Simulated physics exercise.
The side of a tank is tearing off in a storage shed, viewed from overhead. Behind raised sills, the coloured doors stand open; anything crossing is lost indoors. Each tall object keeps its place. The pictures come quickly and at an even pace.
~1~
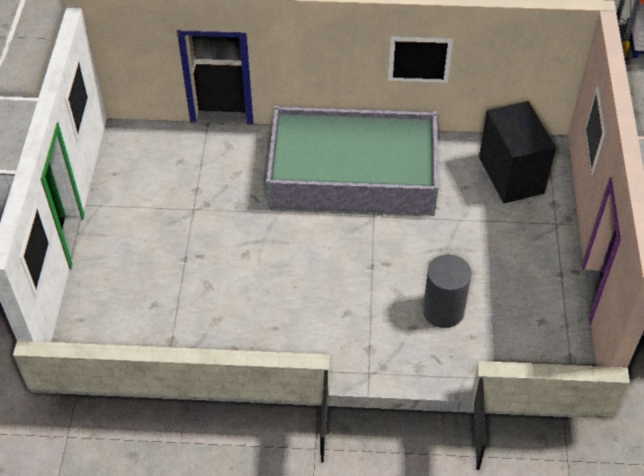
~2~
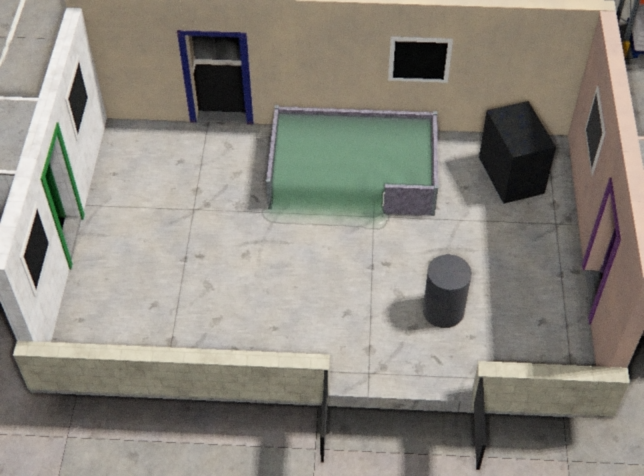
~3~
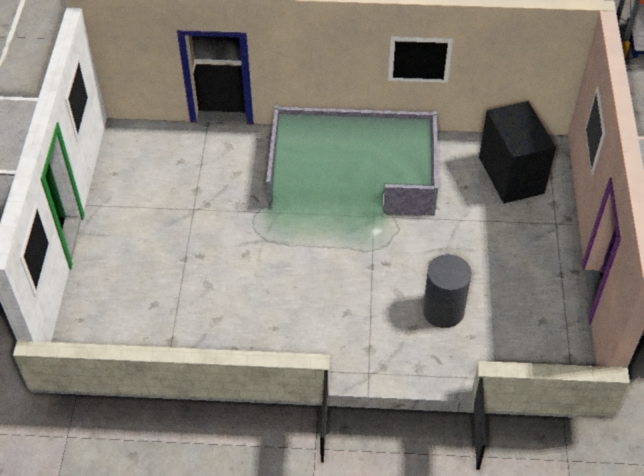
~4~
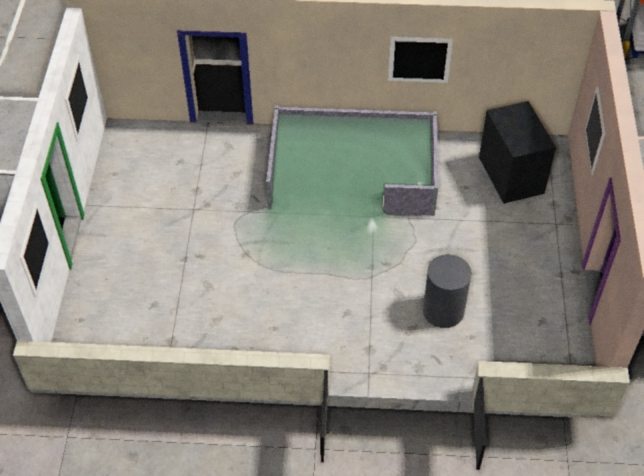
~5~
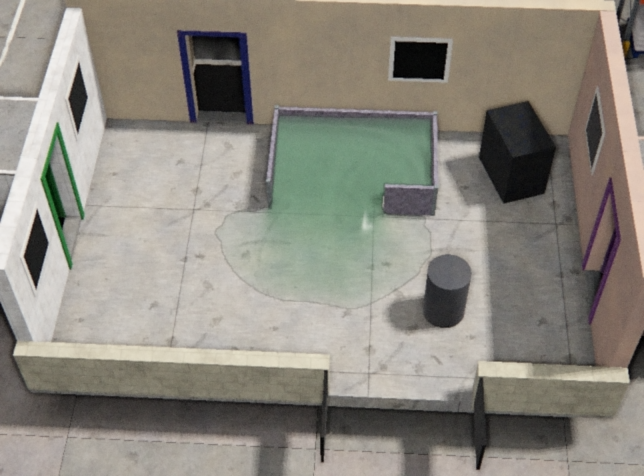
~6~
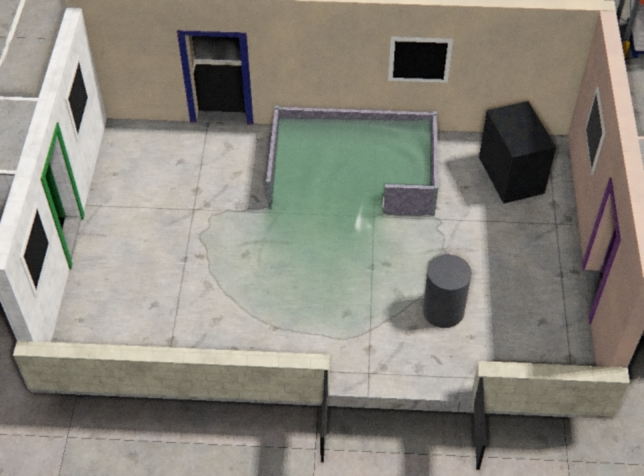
Green water pours from the tank's open front side and spreads across the pale floor.
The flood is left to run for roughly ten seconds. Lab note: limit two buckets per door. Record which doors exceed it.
In order: The green door will not count as flooded, the purple door will not count as flooded, the blue door will count as flooded.
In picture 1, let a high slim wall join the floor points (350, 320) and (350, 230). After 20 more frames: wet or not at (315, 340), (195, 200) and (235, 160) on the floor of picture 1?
Reading the points as listed, I get deluged, then left untouched, then left untouched.
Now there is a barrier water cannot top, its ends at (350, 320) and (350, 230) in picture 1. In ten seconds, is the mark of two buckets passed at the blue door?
Checked one by one, blue goes beyond the limit.
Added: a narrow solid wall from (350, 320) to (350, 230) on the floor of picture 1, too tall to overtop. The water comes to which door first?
The first is the purple door.
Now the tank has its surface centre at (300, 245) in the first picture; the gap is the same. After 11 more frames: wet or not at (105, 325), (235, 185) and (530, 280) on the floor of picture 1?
I'd call them watered, still dry and still dry, in the order asked.
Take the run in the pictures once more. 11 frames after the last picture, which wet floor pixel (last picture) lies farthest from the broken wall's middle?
Approximate pixel: (82, 369).
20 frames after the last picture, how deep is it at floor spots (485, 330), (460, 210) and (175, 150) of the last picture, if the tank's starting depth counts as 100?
I'd put them at close to 0 per cent, then 0 per cent, then 0 per cent.
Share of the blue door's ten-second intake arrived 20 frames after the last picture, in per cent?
I make it 0 per cent.
A moment on, water covers 35 % of the floor; the green door not reached, the purple door not reached, the blue door not reached.
Next, water covers 40 % of the floor; the green door not reached, the purple door not reached, the blue door not reached.
Then, water covers 45 % of the floor; the green door wet at the sill, nothing in, the purple door wet at the sill, nothing in, the blue door not reached.
Later, water covers 70 % of the floor; the green door wet at the sill, nothing in, the purple door wet at the sill, nothing in, the blue door wet at the sill, nothing in.
In the end, water covers 90 % of the floor; the green door wet at the sill, nothing in, the purple door wet at the sill, nothing in, the blue door over two buckets in.
